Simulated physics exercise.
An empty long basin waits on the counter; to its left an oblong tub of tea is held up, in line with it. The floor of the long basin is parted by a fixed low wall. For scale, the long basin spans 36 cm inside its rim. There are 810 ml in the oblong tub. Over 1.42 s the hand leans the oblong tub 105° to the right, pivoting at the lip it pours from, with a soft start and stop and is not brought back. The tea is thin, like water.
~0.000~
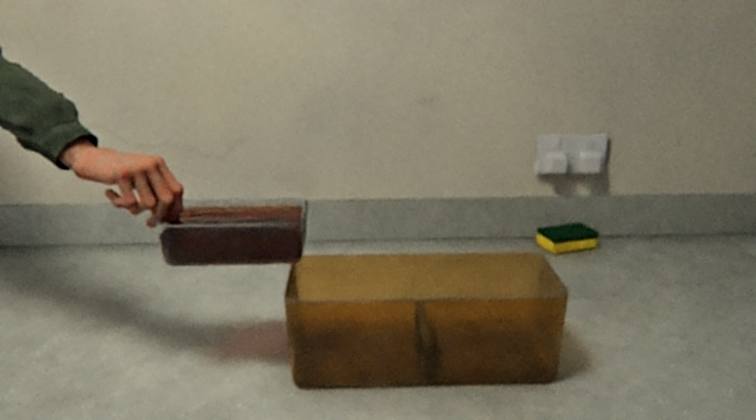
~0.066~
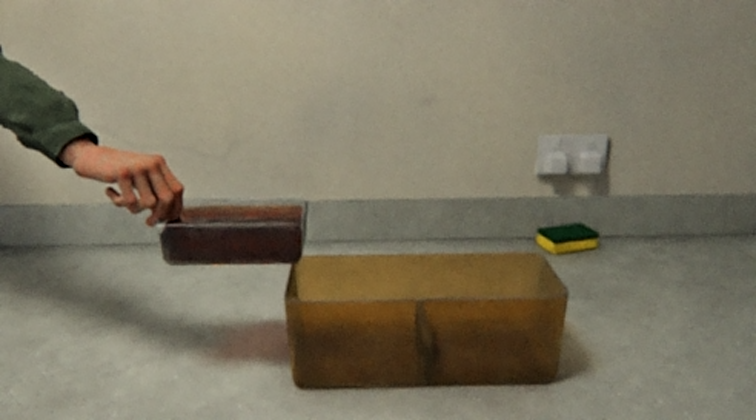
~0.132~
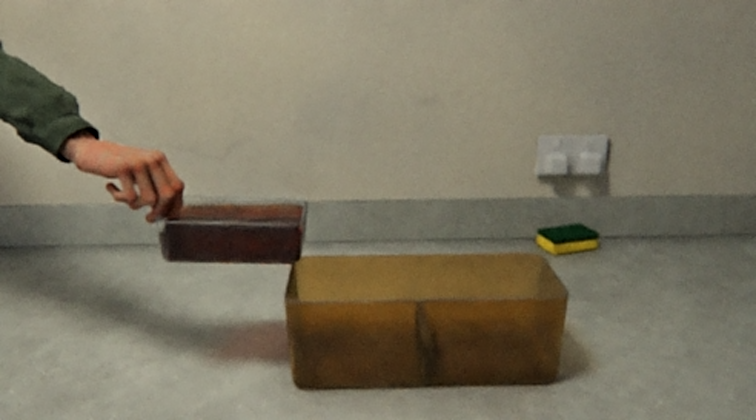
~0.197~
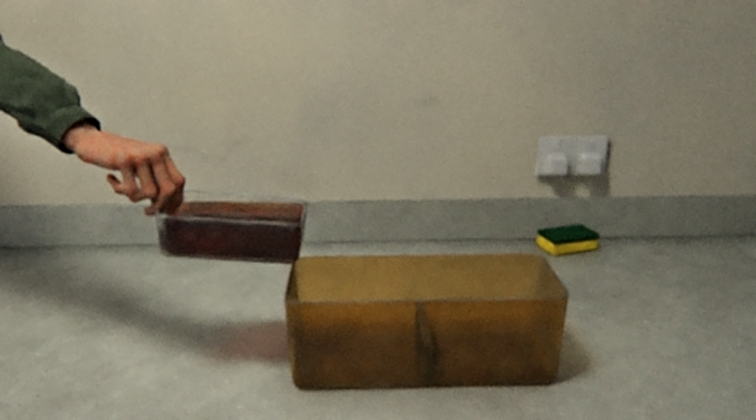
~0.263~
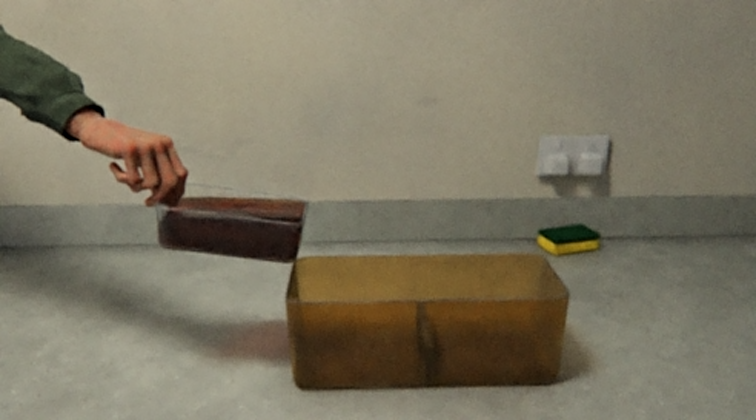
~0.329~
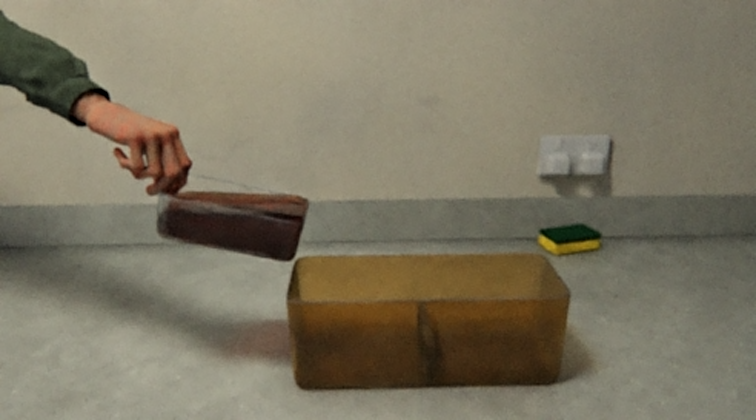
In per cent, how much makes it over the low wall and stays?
About 4 per cent.
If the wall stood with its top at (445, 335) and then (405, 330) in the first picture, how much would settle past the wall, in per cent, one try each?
In turn about 15 and 25 per cent.
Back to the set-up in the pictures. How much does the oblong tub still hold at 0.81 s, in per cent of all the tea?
Near 22 in a hundred.
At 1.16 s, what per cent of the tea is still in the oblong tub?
Near 4 in a hundred.
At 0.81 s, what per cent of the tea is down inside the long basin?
Some 32 per cent.
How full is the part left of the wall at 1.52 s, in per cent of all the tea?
Some 86 per cent.
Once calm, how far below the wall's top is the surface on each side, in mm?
Left about 26 mm, right about 54 mm.
By 0.81 s the tilt is 64° and 23 per cent is still to pour, 31 is left of the wall and 0 right of it.
By 1.16 s the tilt is 96° and 4 per cent is still to pour, 77 is left of the wall and 3 right of it.
By 1.52 s the tilt is 105° and 0 per cent is still to pour, 85 is left of the wall and 4 right of it.
By 1.92 s the tilt is 105° and 0 per cent is still to pour, 85 is left of the wall and 4 right of it.
At rest 85 per cent lies left of the wall, 4 right of it and 11 outside.
